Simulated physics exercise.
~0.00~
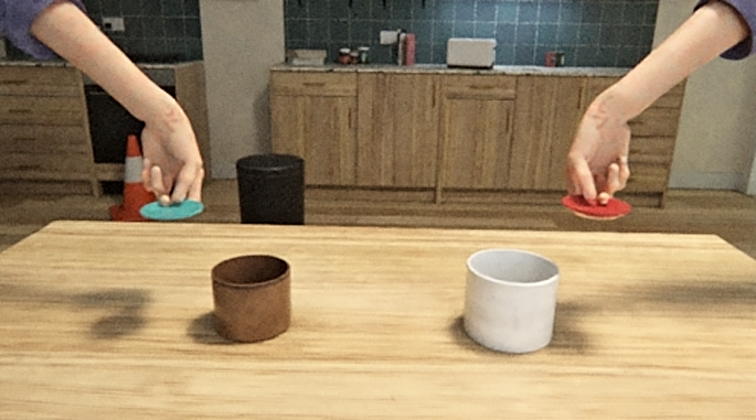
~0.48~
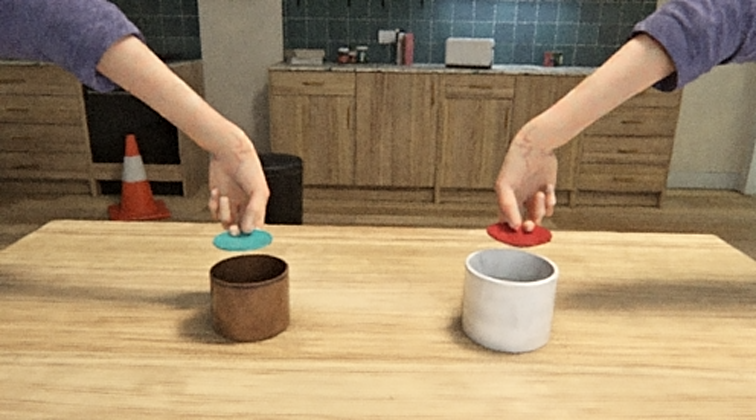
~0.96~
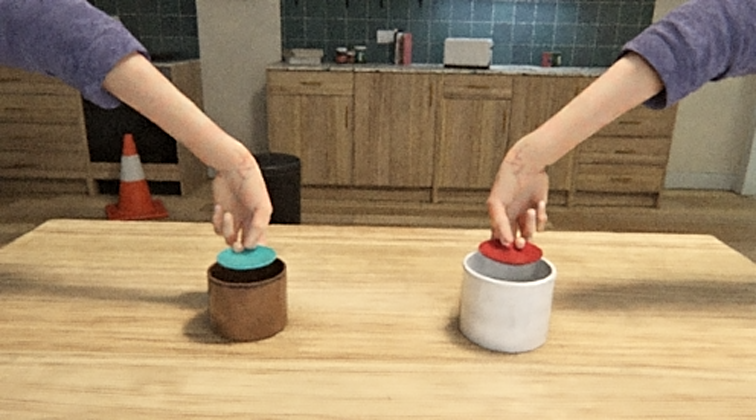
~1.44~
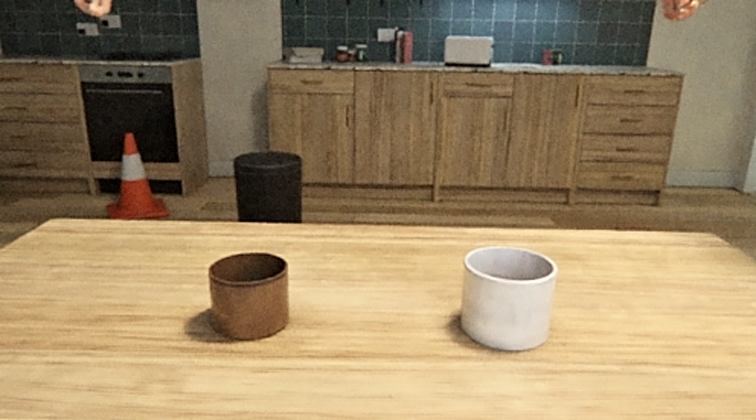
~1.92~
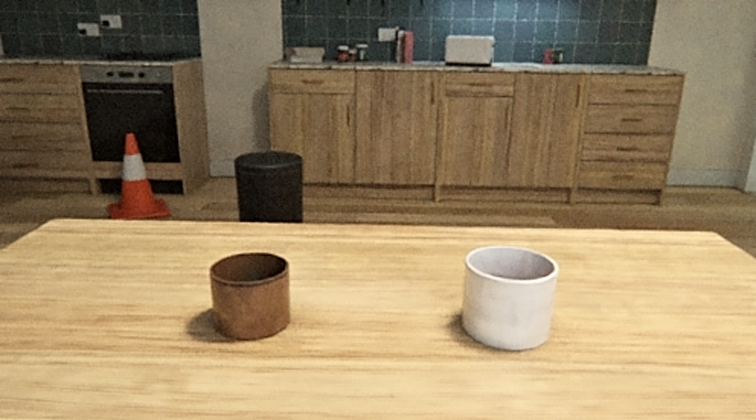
In a kitchen with wooden cabinets and teal tiles, a slightly swaying view looks across a pale wooden table toward an orange cone and a black bin. A small brown container stands on the left and a larger white one on the right. Two hands reach in from either side, the left holding a turquoise disc and the right a red one. They move inward and lower the discs to the open mouths. The hands then withdraw upward, and both discs have dropped inside, leaving the containers uncovered and still in place.
